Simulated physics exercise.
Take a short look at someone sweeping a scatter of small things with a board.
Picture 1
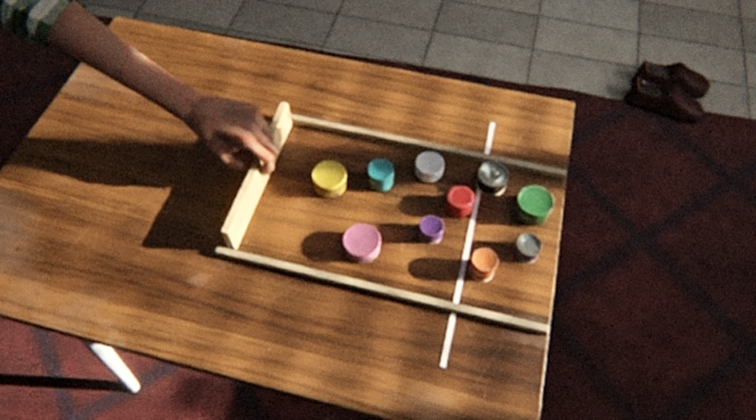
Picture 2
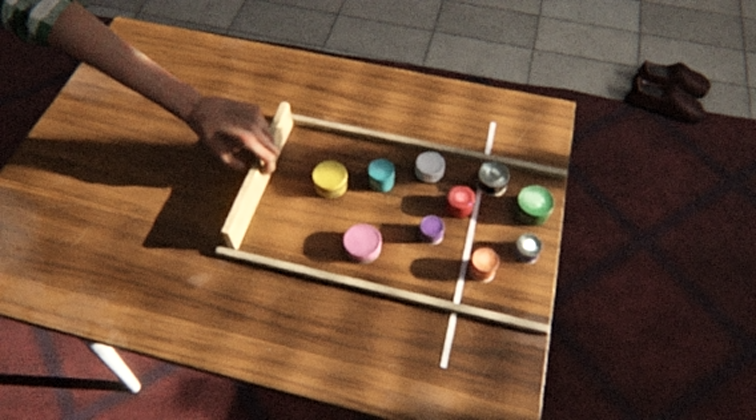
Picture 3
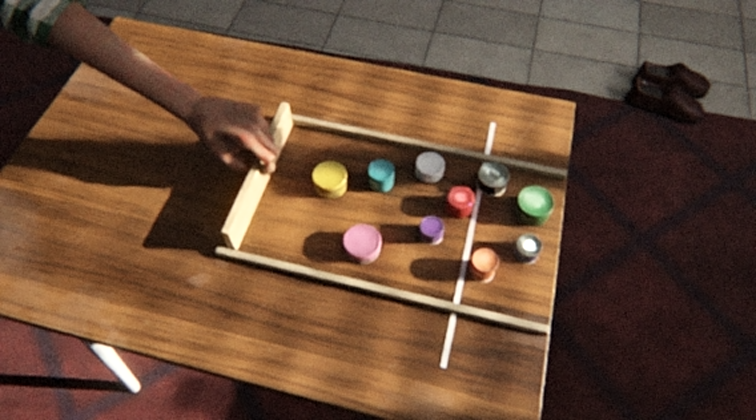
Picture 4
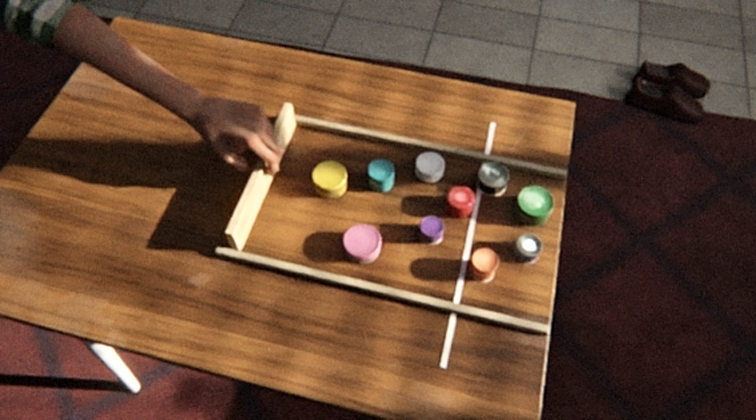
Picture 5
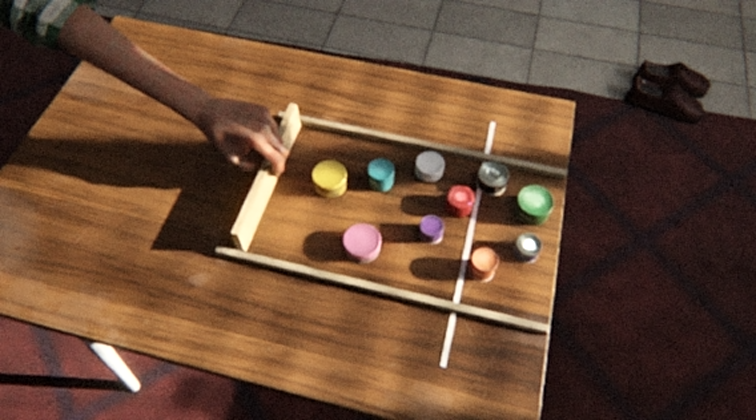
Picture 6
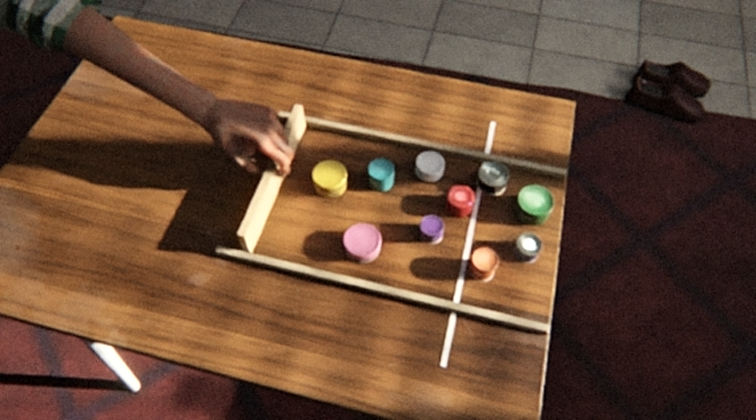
The video shows a hand holding a pale wooden board upright on a table beside a scatter of colourful small pots between two rails, first keeping nearly still, then sliding the board slightly right while the pots stay in place.
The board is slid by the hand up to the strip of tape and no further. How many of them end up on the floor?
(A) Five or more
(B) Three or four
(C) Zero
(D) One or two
Option C: Zero.
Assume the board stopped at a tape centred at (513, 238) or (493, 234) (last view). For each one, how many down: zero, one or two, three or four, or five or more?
The falls would be one or two; one to two.
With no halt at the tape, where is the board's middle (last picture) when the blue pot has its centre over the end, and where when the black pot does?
Middle: Roughly (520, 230); roughly (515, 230).
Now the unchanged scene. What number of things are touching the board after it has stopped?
It touches 5.
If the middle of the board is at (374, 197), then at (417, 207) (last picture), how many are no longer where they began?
3 and 6.
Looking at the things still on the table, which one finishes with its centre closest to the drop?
That one is the green tub.
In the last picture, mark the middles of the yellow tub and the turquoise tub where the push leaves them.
Answer: First (490, 222), after that (492, 194).
Soon after, none off yet; blue pot at rest near (528, 248); green tub at rest near (534, 205); orange tin at rest near (484, 265).
At rest, the number that fall off is zero.
